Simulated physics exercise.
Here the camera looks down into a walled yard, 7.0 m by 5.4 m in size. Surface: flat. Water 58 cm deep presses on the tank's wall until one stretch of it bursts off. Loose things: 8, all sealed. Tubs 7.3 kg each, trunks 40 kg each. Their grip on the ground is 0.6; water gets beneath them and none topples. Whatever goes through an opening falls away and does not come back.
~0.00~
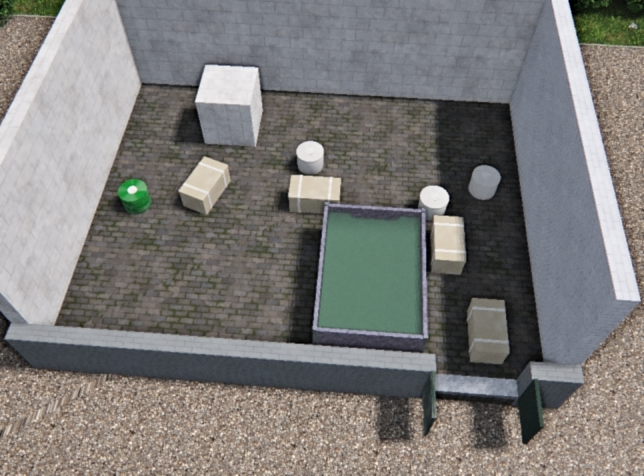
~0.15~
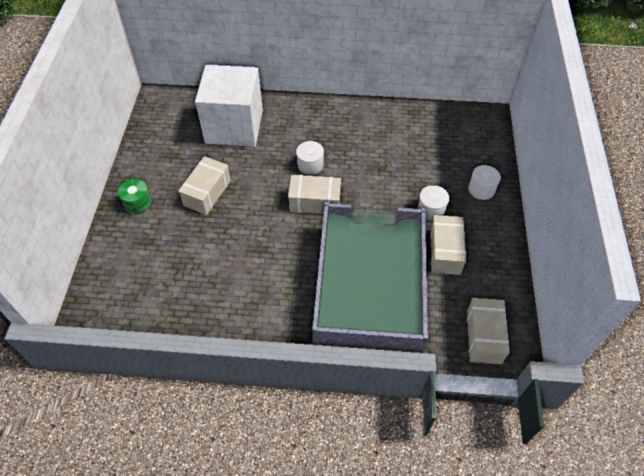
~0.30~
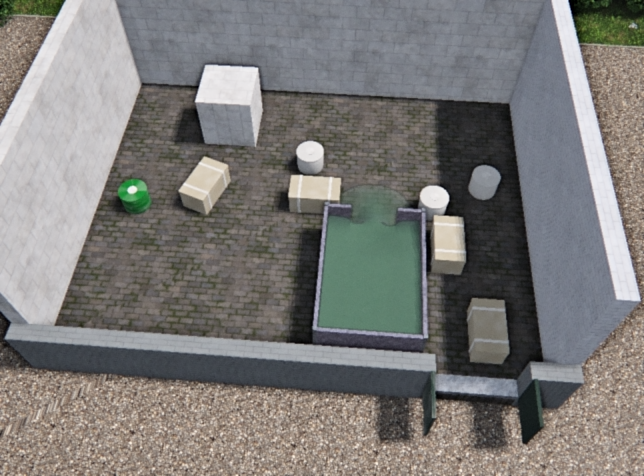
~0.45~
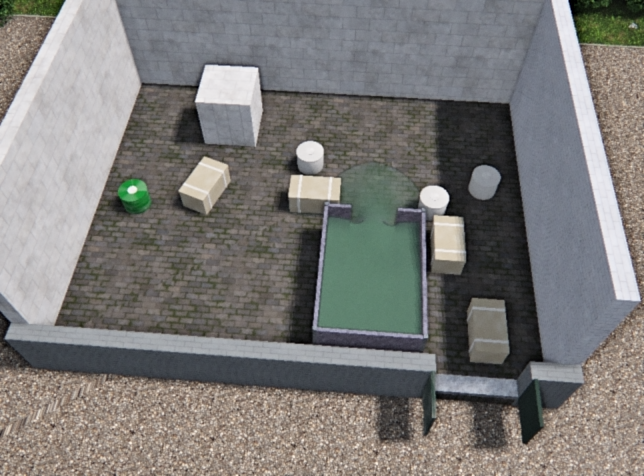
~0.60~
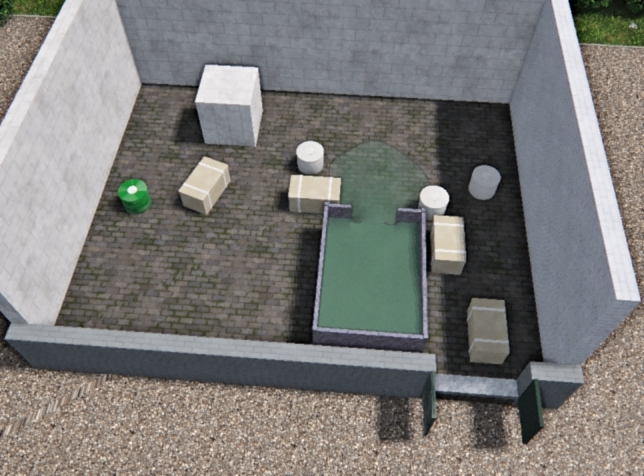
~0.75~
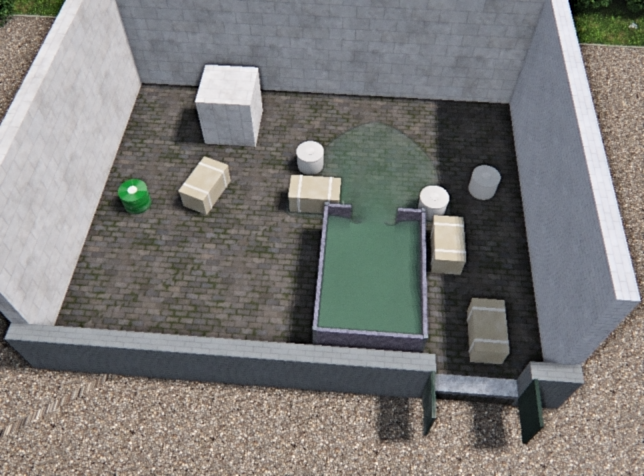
A walled yard with dark paving is seen from high above by a still camera. A green tub sits at left, a big pale block at the back, and tan trunks and white and grey tubs stand around a low-walled basin of green water right of centre. A gap opens in the basin's far wall, and water pours through, spreading backward in a widening fan while the loose things stay put.
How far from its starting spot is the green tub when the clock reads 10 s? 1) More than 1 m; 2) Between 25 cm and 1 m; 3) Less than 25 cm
Option 3: Less than 25 cm.
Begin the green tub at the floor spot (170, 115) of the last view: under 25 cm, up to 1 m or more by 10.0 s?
Well, it edges along somewhat.
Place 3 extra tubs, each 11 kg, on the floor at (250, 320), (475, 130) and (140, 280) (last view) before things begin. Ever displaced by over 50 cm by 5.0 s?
Spot by spot, in turn: Falls short, exceeds it, falls short.
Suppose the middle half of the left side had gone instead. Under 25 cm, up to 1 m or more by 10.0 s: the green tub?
Note: Green tub swept well away.
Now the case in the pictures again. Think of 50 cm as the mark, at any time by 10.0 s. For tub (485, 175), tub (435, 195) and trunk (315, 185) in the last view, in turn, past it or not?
In sequence - crossed the line; crossed the line; stayed below the line.
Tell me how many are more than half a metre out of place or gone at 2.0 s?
By that point, 0.
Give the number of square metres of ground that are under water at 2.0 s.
Somewhere about 13 m2, give or take.
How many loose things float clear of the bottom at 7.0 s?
1.
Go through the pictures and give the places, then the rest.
The first picture shows the green tub at (132, 190), on the bottom; water covers 2.8 m2; 0 of 8 have shifted.
The second picture shows the green tub at (132, 190), on the bottom; 3.2 m2 under water; 0 of 8 have shifted.
The third picture shows the green tub at (132, 190), on the bottom; water covers 3.7 m2; 0 of 8 have shifted.
The fourth picture shows the green tub at (132, 190), on the bottom; water covers 4.4 m2; 0 of 8 have shifted.
The fifth picture shows the green tub at (132, 190) rests on the ground; 5.2 m2 under water; 0 of 8 have shifted.
The sixth picture shows the green tub at (132, 190) rests on the ground; water covers 6.3 m2; 0 of 8 have shifted.
After 2.0 s the green tub is near (132, 190), 0.0 m from its start, aground; 0 of 8 are out; 0 afloat.
After 4.5 s the green tub is near (132, 190), 0.0 m from its start, aground; 0 of 8 are out; 0 afloat.
After 7.0 s the green tub is near (132, 190), 0.0 m from its start, aground; 0 of 8 are out; 1 afloat.
After 10.0 s the green tub is near (132, 190), 0.0 m from its start, aground; 0 of 8 are out; 1 afloat.
